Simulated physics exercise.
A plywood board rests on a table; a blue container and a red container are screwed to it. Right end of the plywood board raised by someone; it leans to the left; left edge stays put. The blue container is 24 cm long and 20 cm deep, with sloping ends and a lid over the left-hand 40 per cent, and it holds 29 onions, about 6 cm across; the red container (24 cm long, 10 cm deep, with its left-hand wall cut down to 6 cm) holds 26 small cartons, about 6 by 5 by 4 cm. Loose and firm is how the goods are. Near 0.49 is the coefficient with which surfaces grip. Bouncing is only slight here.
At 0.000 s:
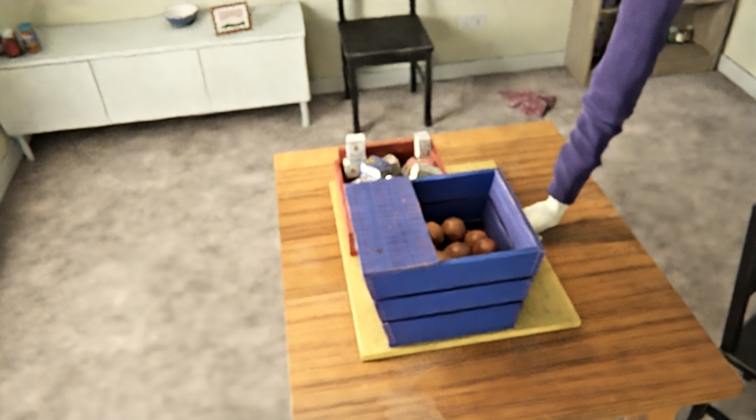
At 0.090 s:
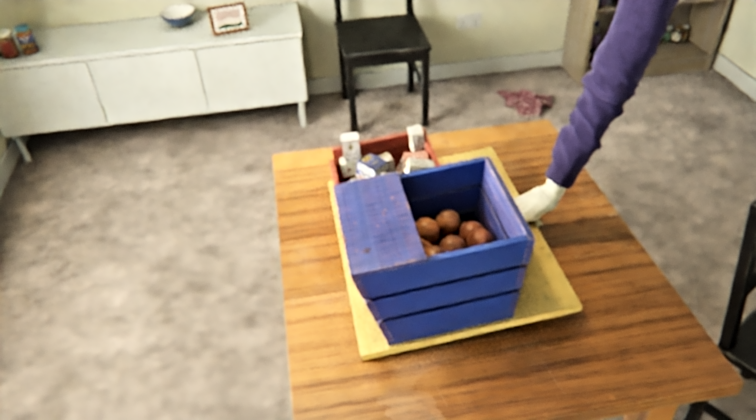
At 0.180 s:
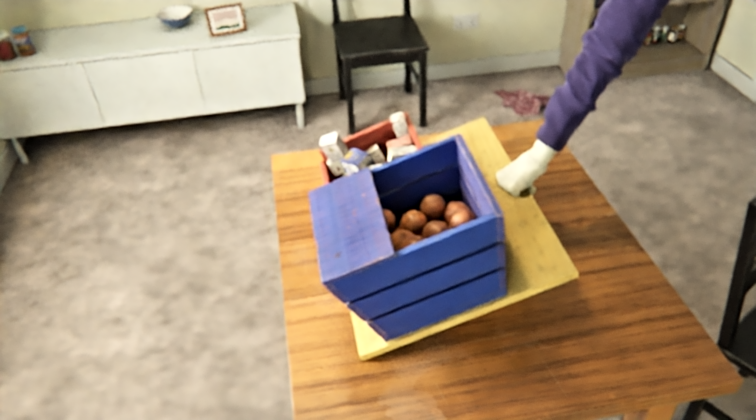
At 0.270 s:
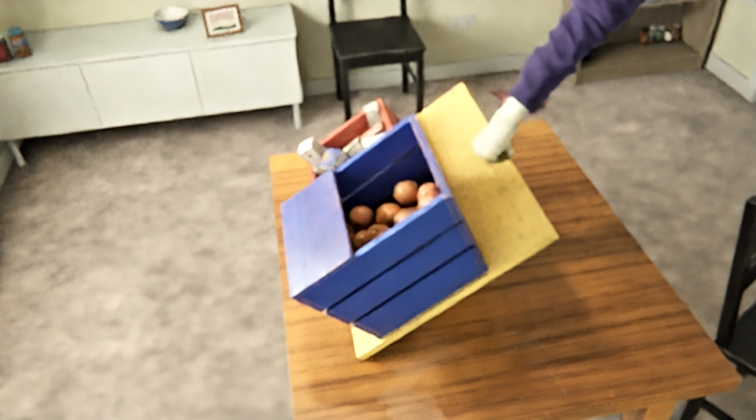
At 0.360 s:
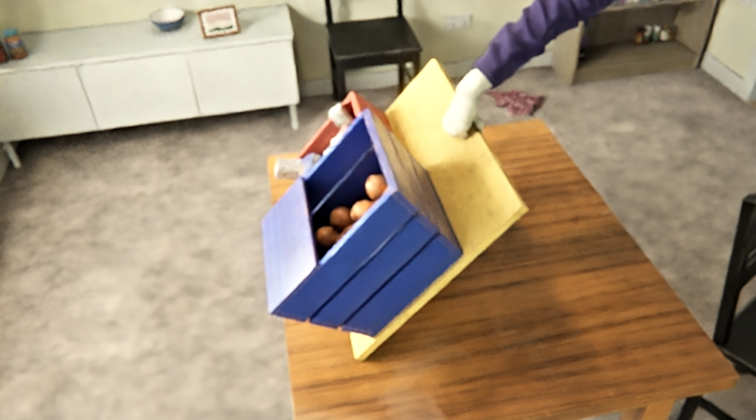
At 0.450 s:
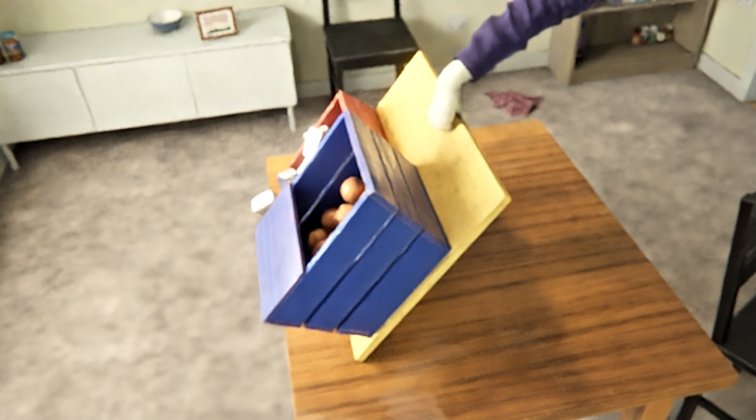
A blue wooden box and a smaller red one behind it sit on a yellow board atop a wooden table, in a carpeted room seen from above. The partly lidded blue box holds brown balls, the red one small pale cartons. A purple-sleeved, white-gloved arm lifts the board's right side, tilting everything steeply left, and cartons leave the red box as the camera shifts slightly.
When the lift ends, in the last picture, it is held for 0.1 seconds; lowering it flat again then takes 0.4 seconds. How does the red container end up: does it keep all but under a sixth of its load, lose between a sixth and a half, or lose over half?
Most likely the spill will come to a sixth up to half of the pieces.
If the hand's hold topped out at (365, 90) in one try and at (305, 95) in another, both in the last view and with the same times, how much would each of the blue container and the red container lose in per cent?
Loss per try - blue container 10 / 30 percent, red container 80 / 90 percent.
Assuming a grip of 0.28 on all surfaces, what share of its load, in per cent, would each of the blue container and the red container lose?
Blue container 0, red container 30 per cent.
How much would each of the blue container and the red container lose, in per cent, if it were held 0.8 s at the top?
In that case blue container 0, red container 30 per cent.
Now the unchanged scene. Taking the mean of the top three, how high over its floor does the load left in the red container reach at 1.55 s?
I'd say some 9 cm high.
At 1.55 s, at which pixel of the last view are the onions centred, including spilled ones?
Their middle is around (425, 268).
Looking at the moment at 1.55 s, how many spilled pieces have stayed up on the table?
Near 3, by my count.
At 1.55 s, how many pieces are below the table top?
Estimated tally of pieces: Close to 6.
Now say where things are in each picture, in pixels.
In the first frame (places track the rim corner closest to us here, unless another is named; the camera moves round a little), red container (by its farthest rim corner) (426, 137); blue container (370, 274); tipped 0°; all still inside.
Red container (420, 130); blue container (358, 275); tipped 5°, in the second frame.
Red container (403, 115); blue container (330, 281); tipped 18°, in the third frame.
Blue container (299, 294); tipped 34°, in the fourth frame.
Blue container (277, 309); tipped 47°, in the fifth frame.
Blue container (270, 317); tipped 52°; 2 out, the lowest carton at (267, 203), in the sixth frame.
After 0.63 s, tilt 47°; the blue container has all 29 and the red container is down by 7 of 26.
After 0.85 s, tilt 8°; the blue container has all 29 and the red container is down by 9 of 26.
After 1.16 s, tilt 0°; the blue container has all 29 and the red container is down by 9 of 26.
Outcome (at 1.55 s), the blue container has all 29 and the red container is down by 9 of 26. Asked share, 9 of 26, 35 per cent.
